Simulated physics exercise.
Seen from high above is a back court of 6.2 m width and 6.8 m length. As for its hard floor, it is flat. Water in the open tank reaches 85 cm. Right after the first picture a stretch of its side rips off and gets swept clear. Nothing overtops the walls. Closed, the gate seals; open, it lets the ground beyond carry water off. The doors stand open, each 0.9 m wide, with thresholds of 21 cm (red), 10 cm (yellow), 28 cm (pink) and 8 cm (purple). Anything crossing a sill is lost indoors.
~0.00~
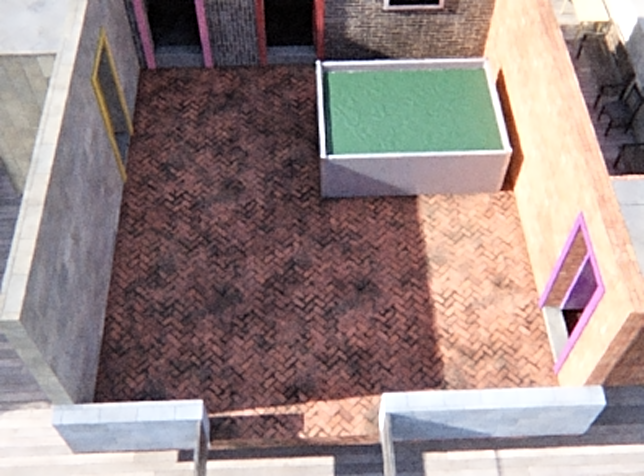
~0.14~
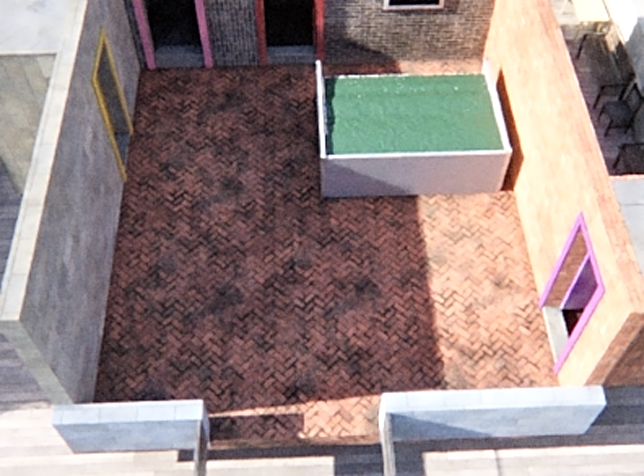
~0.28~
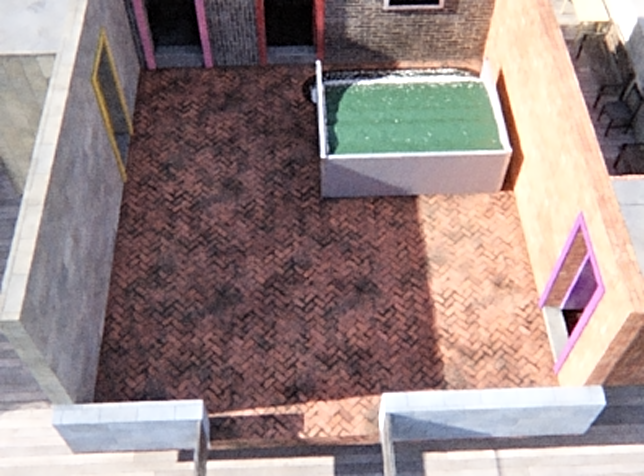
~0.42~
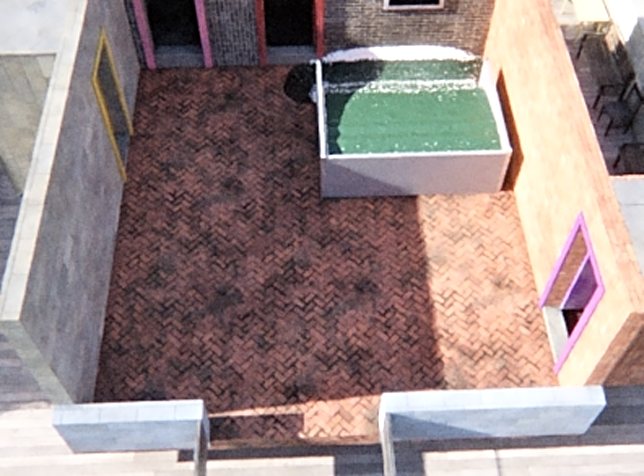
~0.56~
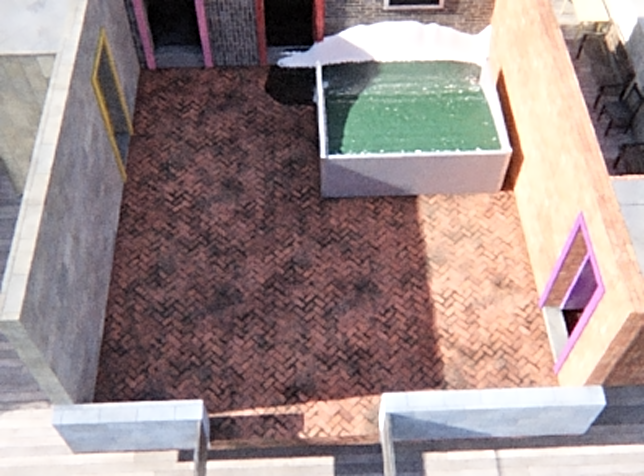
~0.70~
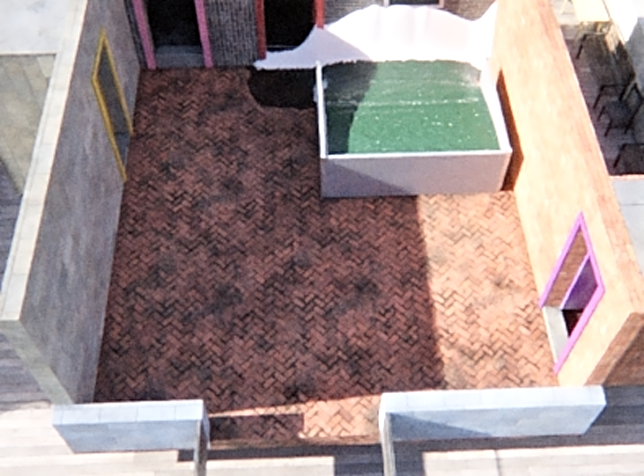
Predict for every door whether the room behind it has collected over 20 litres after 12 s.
At the red door the amount will overshoot the limit, at the yellow door the amount will overshoot the limit, at the pink door the amount will not overshoot the limit, at the purple door the amount will not overshoot the limit.
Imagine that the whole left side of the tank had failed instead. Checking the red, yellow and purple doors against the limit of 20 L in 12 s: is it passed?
At red the amount is beneath the mark, at yellow it is higher than the mark, and at purple it is higher than the mark.
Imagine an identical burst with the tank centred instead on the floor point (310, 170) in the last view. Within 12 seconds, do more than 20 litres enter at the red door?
In that case red comes out beyond the limit.
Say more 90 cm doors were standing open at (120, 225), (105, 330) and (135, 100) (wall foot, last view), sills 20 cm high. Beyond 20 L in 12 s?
Well, the first is on the low side, the second is on the low side, and the third is on the high side.
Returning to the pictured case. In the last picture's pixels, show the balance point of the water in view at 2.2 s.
The water's centre sits at about (372, 113).
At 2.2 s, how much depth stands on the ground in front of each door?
Door by door, in cm: Red reads 30, yellow reads 17, pink reads 11, purple reads 3.
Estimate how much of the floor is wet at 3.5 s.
Near 55 per cent is wet.
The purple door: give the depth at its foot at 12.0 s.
About 7.0 cm deep.
After 1.4 s water covers 20 % of the floor and is deepest (77 cm) near (480, 62); red door 35 cm at the sill, 19 L in, yellow door not reached, pink door 6 cm at the sill, 0 L in, purple door not reached.
After 2.2 s water covers 30 % of the floor and is deepest (52 cm) near (482, 69); red door 30 cm at the sill, 58 L in, yellow door 17 cm at the sill, 0 L in, pink door 11 cm at the sill, 0 L in, purple door 3 cm at the sill, 0 L in.
After 3.5 s water covers 55 % of the floor and is deepest (32 cm) near (170, 77); red door 21 cm at the sill, 79 L in, yellow door 18 cm at the sill, 50 L in, pink door 23 cm at the sill, 4 L in, purple door 3 cm at the sill, 0 L in.
After 7.0 s water covers 85 % of the floor and is deepest (22 cm) near (344, 101); red door 16 cm at the sill, 89 L in, yellow door 13 cm at the sill, 104 L in, pink door 20 cm at the sill, 5 L in, purple door 4 cm at the sill, 0 L in.
After 12.0 s water covers 95 % of the floor and is deepest (18 cm) near (547, 410); red door 10 cm at the sill, 89 L in, yellow door 9 cm at the sill, 119 L in, pink door 13 cm at the sill, 6 L in, purple door 7 cm at the sill, 6 L in.
